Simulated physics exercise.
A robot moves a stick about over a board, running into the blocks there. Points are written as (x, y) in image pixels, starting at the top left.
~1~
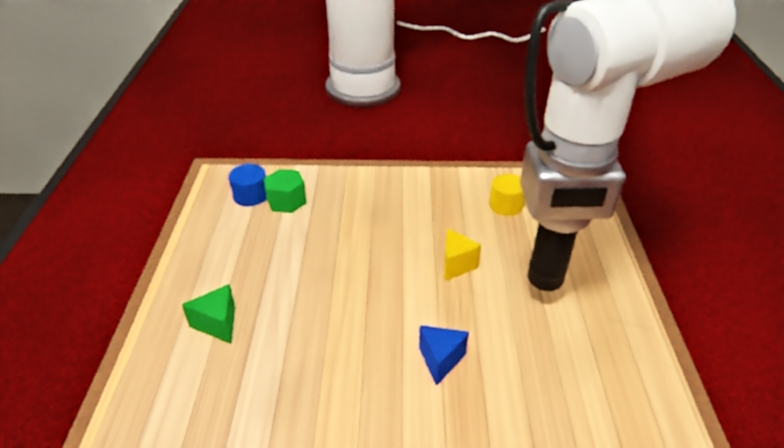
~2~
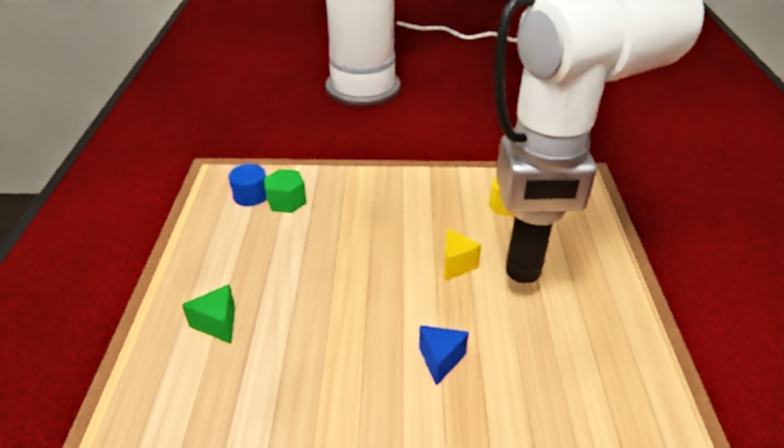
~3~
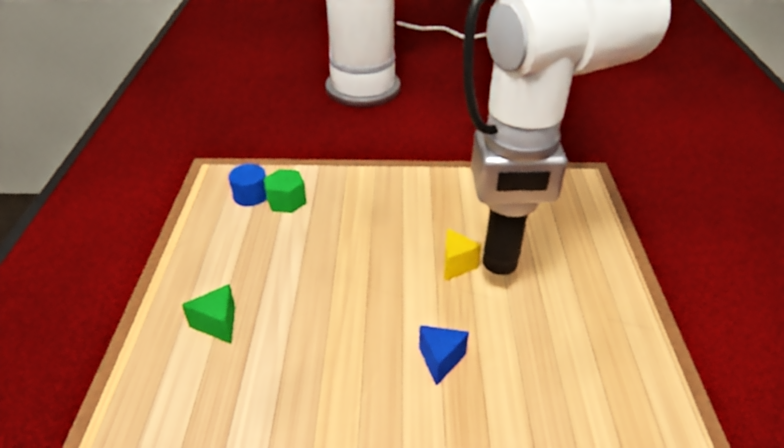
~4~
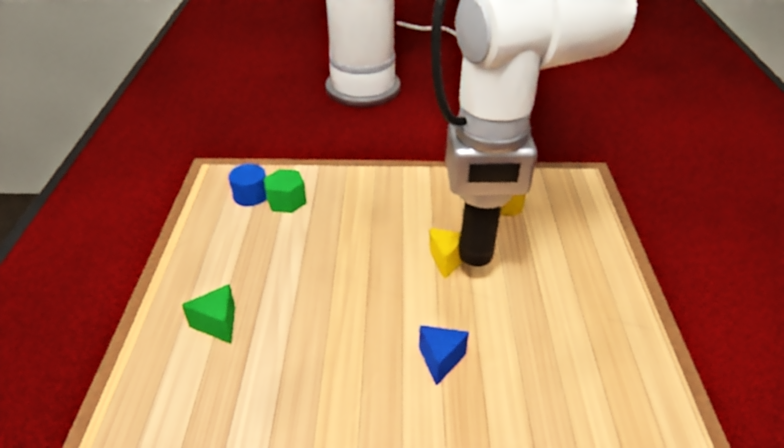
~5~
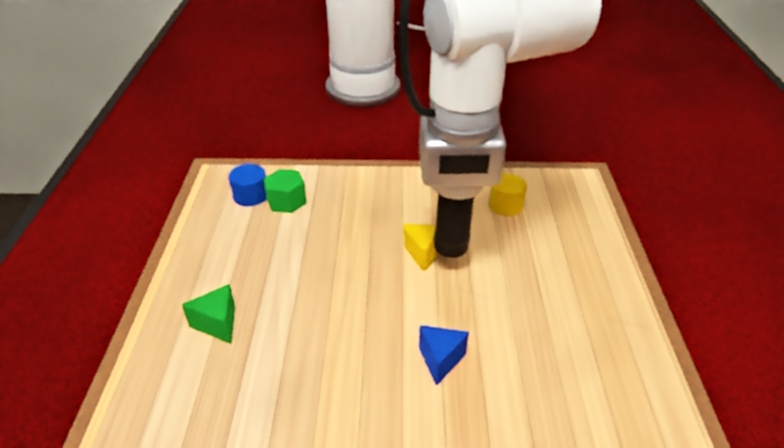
A robot arm moves its black stick left across the board, pushing the yellow triangle left.
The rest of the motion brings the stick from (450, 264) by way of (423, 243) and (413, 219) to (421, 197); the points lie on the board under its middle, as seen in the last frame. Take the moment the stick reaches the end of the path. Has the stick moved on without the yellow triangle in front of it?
I'd say yes.
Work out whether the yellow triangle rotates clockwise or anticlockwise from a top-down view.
Counterclockwise rotation.
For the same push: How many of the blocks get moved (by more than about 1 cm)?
In total, one block gets moved by over 1 cm.
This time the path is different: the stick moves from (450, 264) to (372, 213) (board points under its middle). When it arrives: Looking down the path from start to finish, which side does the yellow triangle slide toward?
It's pushed left.
On the path given first. One third of the way, stick (423, 227); yellow triangle (394, 217), turned 35° anticlockwise.
Two thirds of the way, stick (414, 203); yellow triangle (388, 214), turned 45° anticlockwise.
At the end, stick (422, 181); yellow triangle (388, 214), turned 45° anticlockwise.
